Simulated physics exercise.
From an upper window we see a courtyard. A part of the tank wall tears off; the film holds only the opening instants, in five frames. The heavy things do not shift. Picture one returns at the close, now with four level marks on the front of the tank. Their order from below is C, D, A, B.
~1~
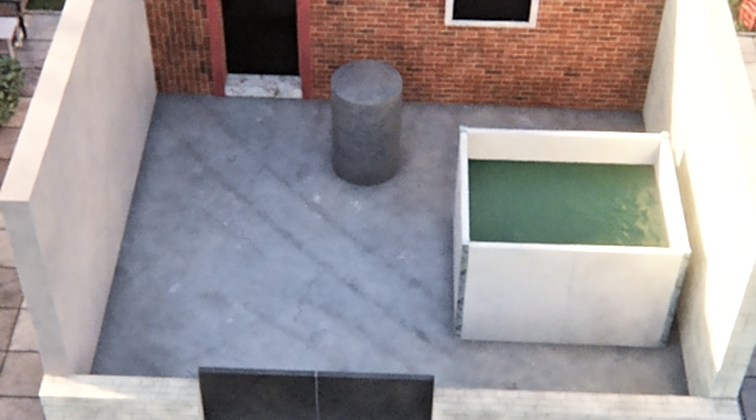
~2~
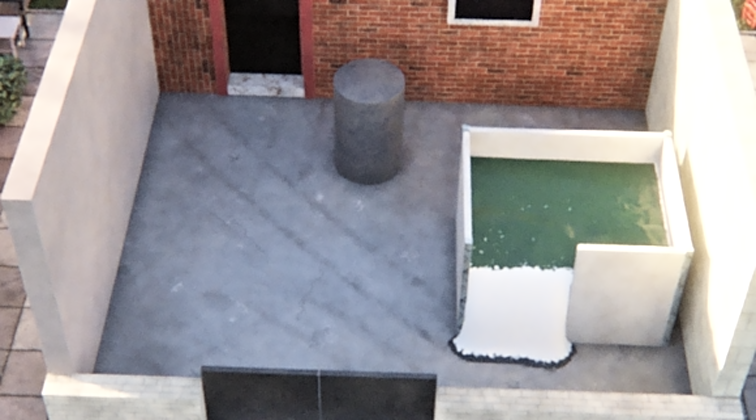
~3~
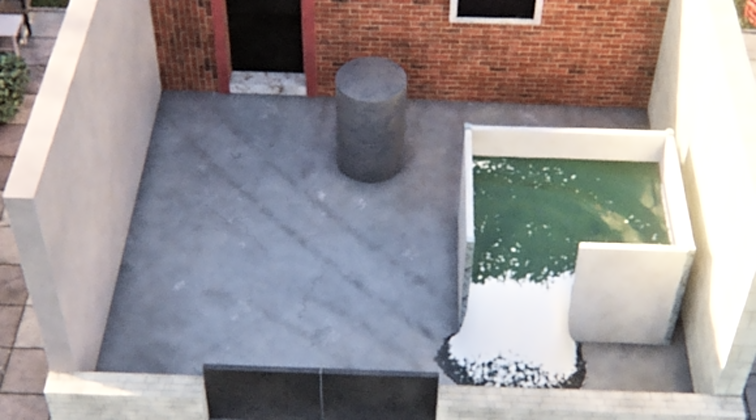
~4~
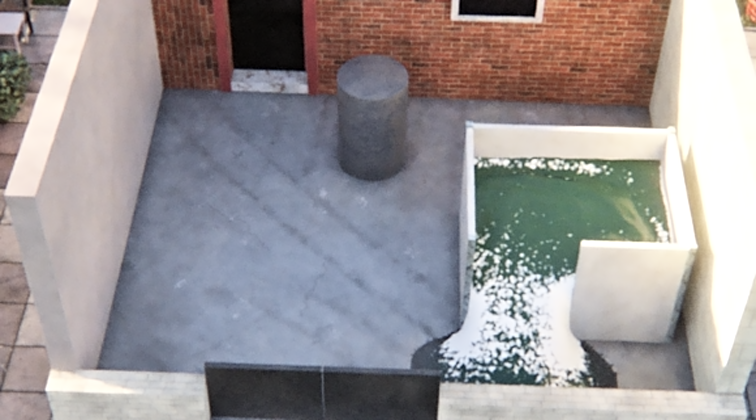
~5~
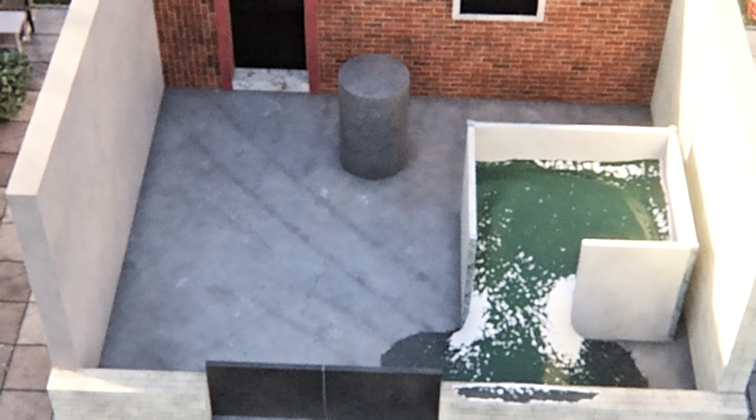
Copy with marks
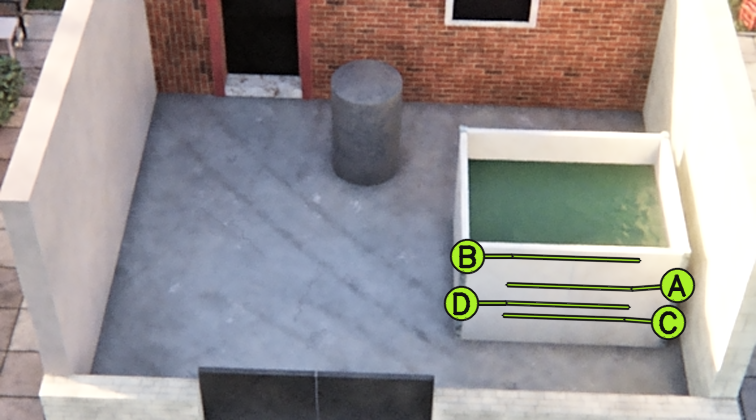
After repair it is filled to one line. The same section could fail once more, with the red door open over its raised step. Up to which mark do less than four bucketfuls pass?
A is the one.
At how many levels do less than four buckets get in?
Three of the four.
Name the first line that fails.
That would be B.
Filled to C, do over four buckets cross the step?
No.
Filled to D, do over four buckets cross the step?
No, that is safe.
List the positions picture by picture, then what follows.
The first frame shows water in the tank at rest, its middle at (565, 214); foot of the red doorway at (264, 97); shut gate at (317, 380).
In the second frame, 1 % of the ground under water, visible out to (565, 356).
In the third frame, 4 % of the ground under water, visible out to (450, 349).
In the fourth frame, 7 % of the ground under water, visible out to (574, 341).
In the fifth frame, 11 % of the ground under water, visible out to (428, 344).
In lime, A at (570, 286); B at (575, 258); C at (564, 317); D at (566, 305); from the bottom up C, D, A, B.
With A, a bucket or two gets in.
With B, about 10 bucketfuls get in.
With C, nothing gets over.
With D, nothing gets over.
